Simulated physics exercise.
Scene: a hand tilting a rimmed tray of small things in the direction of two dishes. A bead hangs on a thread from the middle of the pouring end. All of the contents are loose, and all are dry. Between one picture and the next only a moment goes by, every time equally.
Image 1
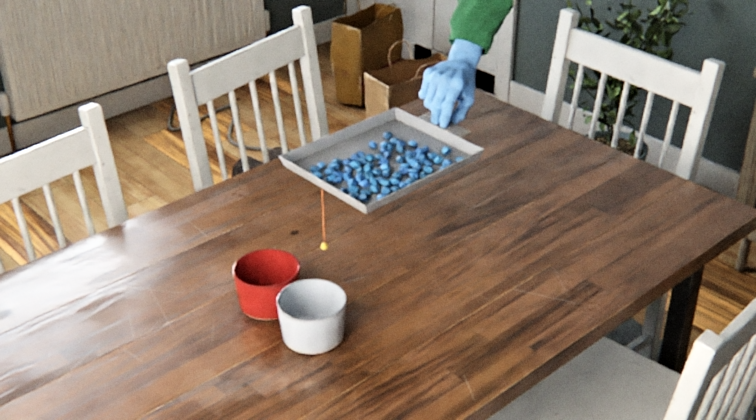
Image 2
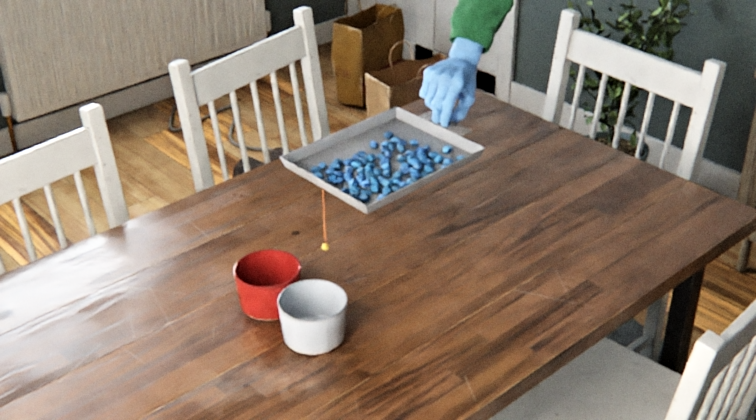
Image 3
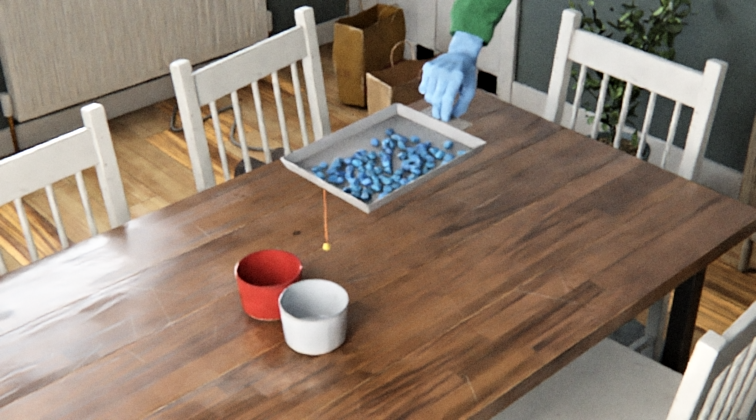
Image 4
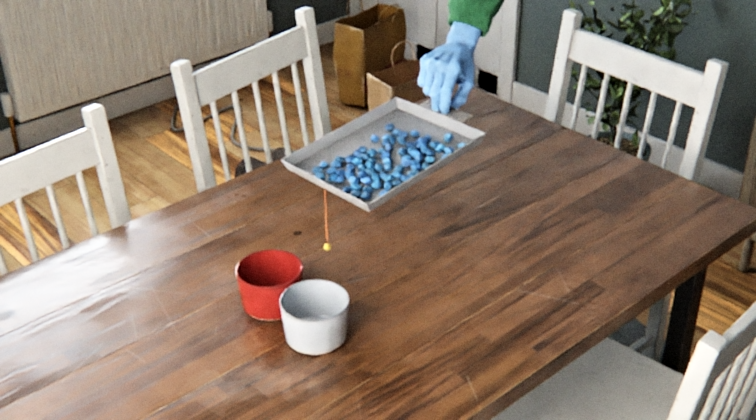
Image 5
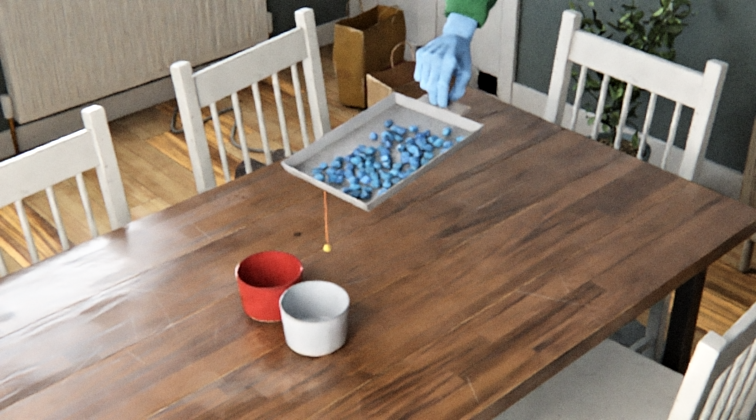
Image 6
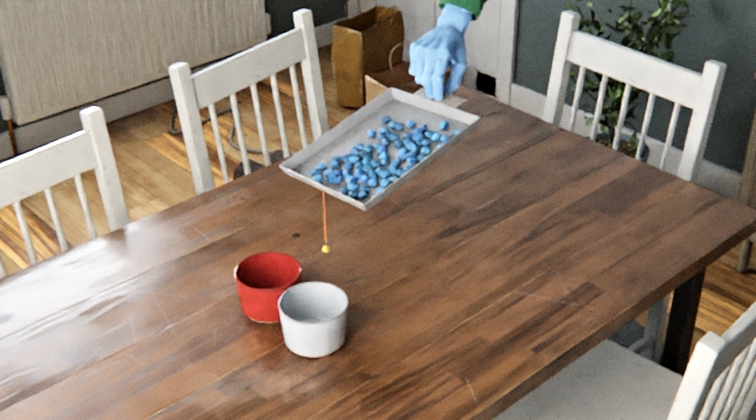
A blue-gloved hand held a gray tray of blue stones above a wooden table, near a red dish and a white one, then slowly tipped it slightly, its front left corner lowest.
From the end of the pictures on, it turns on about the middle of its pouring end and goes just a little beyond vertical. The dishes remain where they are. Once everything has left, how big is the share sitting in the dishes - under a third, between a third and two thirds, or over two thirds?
The share in the dishes is under a third.
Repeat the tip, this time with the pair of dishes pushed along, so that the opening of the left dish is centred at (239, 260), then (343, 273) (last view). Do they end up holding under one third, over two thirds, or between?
Run 1 - under a third; run 2 - under a third.
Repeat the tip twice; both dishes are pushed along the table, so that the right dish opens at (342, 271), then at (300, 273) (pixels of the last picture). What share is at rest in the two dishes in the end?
That makes 70 per cent, followed by 60 per cent.
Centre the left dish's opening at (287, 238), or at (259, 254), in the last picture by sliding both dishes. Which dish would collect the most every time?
First try: The dish on the left-hand side; second try: The dish on the left-hand side.
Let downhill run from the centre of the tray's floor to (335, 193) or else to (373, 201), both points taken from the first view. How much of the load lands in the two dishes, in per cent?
First case: 30 %; second case: 0 %.
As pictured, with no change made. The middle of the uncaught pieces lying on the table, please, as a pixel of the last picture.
Once everything settles, the pieces are centred near (270, 271).
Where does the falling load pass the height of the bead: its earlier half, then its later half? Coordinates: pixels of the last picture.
Points: About (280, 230), then about (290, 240).
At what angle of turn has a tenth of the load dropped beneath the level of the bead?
Angle reached: About 75°.
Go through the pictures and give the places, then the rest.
Corners of the pouring end at (284, 156) and (366, 203), level; middle of the load at (385, 167), aquarium stones; left dish at (241, 295); right dish at (286, 328); bead on its thread at (324, 246), in the first picture.
Corners of the pouring end at (285, 157) and (367, 203), level; middle of the load at (386, 167), in the second picture.
Corners of the pouring end at (286, 158) and (368, 203), tipped barely, lowest at the left corner; middle of the load at (387, 164), in the third picture.
Corners of the pouring end at (286, 159) and (368, 202), tipped a little, lowest at the left corner; middle of the load at (387, 161), in the fourth picture.
Corners of the pouring end at (286, 162) and (367, 202), tipped a little, lowest at the left corner; middle of the load at (386, 158), in the fifth picture.
Corners of the pouring end at (284, 165) and (364, 202), tipped a little, lowest at the left corner; middle of the load at (384, 156); left dish at (243, 298); right dish at (287, 331), in the sixth picture.
Soon after the last picture, tray tipped steeply; nearly all on the tray; a stray few in the air.
A little later, tray tipped right over; a stray few on the tray; a stray few in the right dish; about a quarter in the left dish; about two thirds outside both; a small part in the air.
Later still, tray tipped past a quarter turn; a stray few in the right dish; about a quarter in the left dish; most outside both.
At rest, tray tipped past a quarter turn; a stray few in the right dish; about a quarter in the left dish; most outside both.
